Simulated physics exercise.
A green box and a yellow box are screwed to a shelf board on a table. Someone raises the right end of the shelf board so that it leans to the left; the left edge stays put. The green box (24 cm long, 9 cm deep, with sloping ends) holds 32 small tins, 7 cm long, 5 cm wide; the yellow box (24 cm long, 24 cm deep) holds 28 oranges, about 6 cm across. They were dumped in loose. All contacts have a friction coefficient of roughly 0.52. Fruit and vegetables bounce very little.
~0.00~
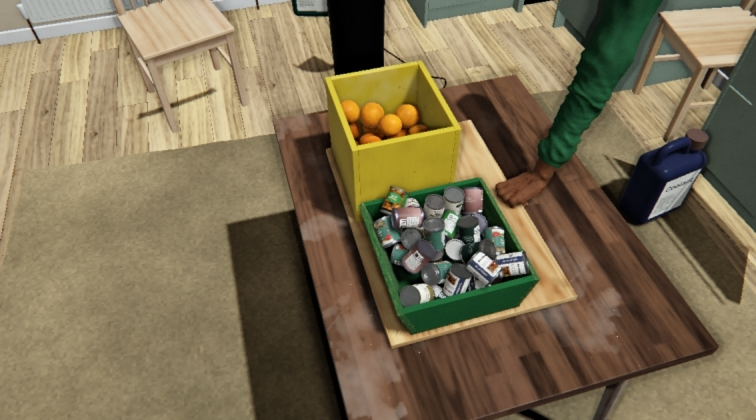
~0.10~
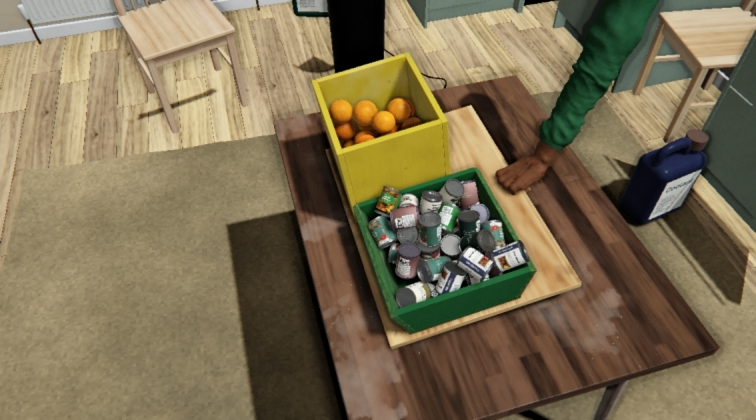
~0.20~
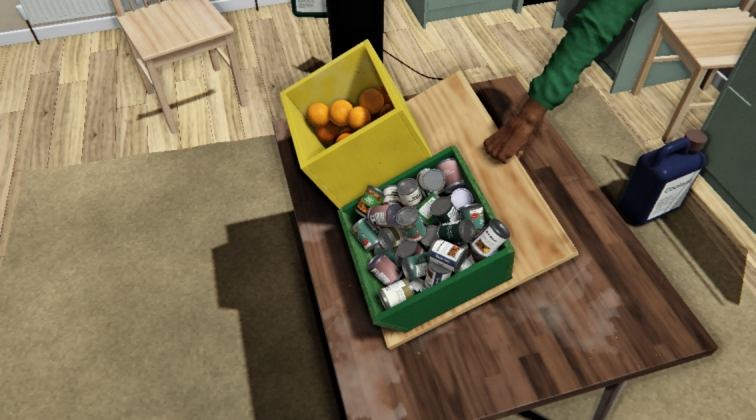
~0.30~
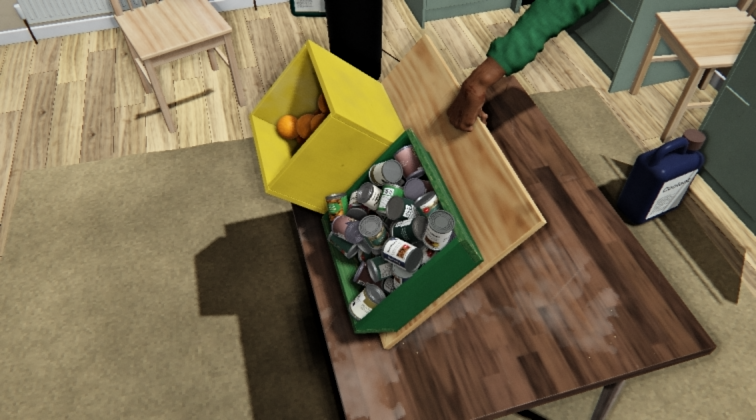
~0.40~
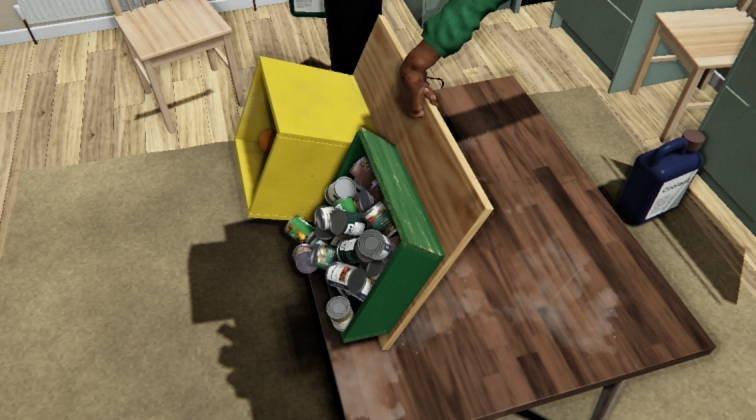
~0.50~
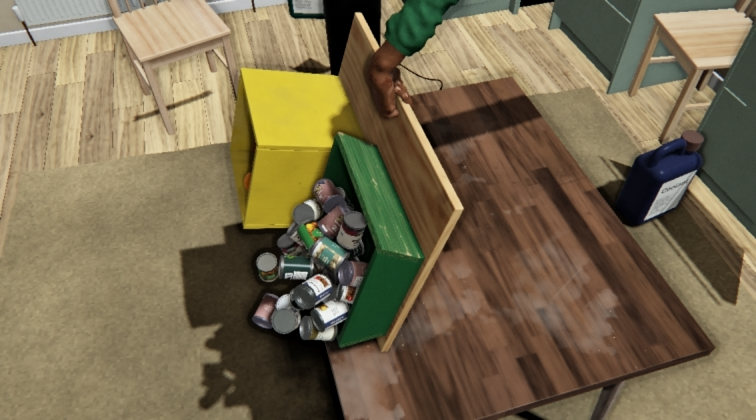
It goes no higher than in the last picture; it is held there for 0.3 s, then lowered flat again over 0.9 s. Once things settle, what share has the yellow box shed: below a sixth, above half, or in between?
The yellow box loses fewer than one in six of its oranges.
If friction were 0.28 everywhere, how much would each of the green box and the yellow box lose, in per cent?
In that case green box 90, yellow box 10 per cent.
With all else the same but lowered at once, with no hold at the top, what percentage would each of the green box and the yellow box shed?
In that case green box 80, yellow box 10 per cent.
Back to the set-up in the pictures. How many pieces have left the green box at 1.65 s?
Out by then, roughly: Green box 30.
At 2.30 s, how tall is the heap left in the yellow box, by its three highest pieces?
About 19 cm.
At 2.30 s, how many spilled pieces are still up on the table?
Some 0 pieces.
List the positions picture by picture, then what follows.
In the first picture (each is followed by its nearest rim corner in this view), yellow box, (357, 148); green box, (403, 311); 0° from level; none out.
Yellow box, (342, 151); green box, (396, 313); 8° from level, in the second picture.
Yellow box, (305, 164); green box, (377, 318); 26° from level, in the third picture.
Yellow box, (268, 187); green box, (356, 327); 47° from level, in the fourth picture.
Yellow box, (249, 211); green box, (343, 337); 65° from level; 6 out, the lowest tin at (302, 232), in the fifth picture.
Yellow box, (244, 223); green box, (338, 343); 73° from level; 16 out, the lowest tin at (268, 268), in the sixth picture.
After 0.79 s, tilt 73°; green box 7 in, 25 out and yellow box 28 in, 0 out.
After 1.15 s, tilt 48°; green box 4 in, 28 out and yellow box 28 in, 0 out.
After 1.65 s, tilt 1°; green box 2 in, 30 out and yellow box 28 in, 0 out.
When it is over (at 2.30 s), green box 2 in, 30 out and yellow box 28 in, 0 out. Asked share, 0 of 28, 0 per cent.
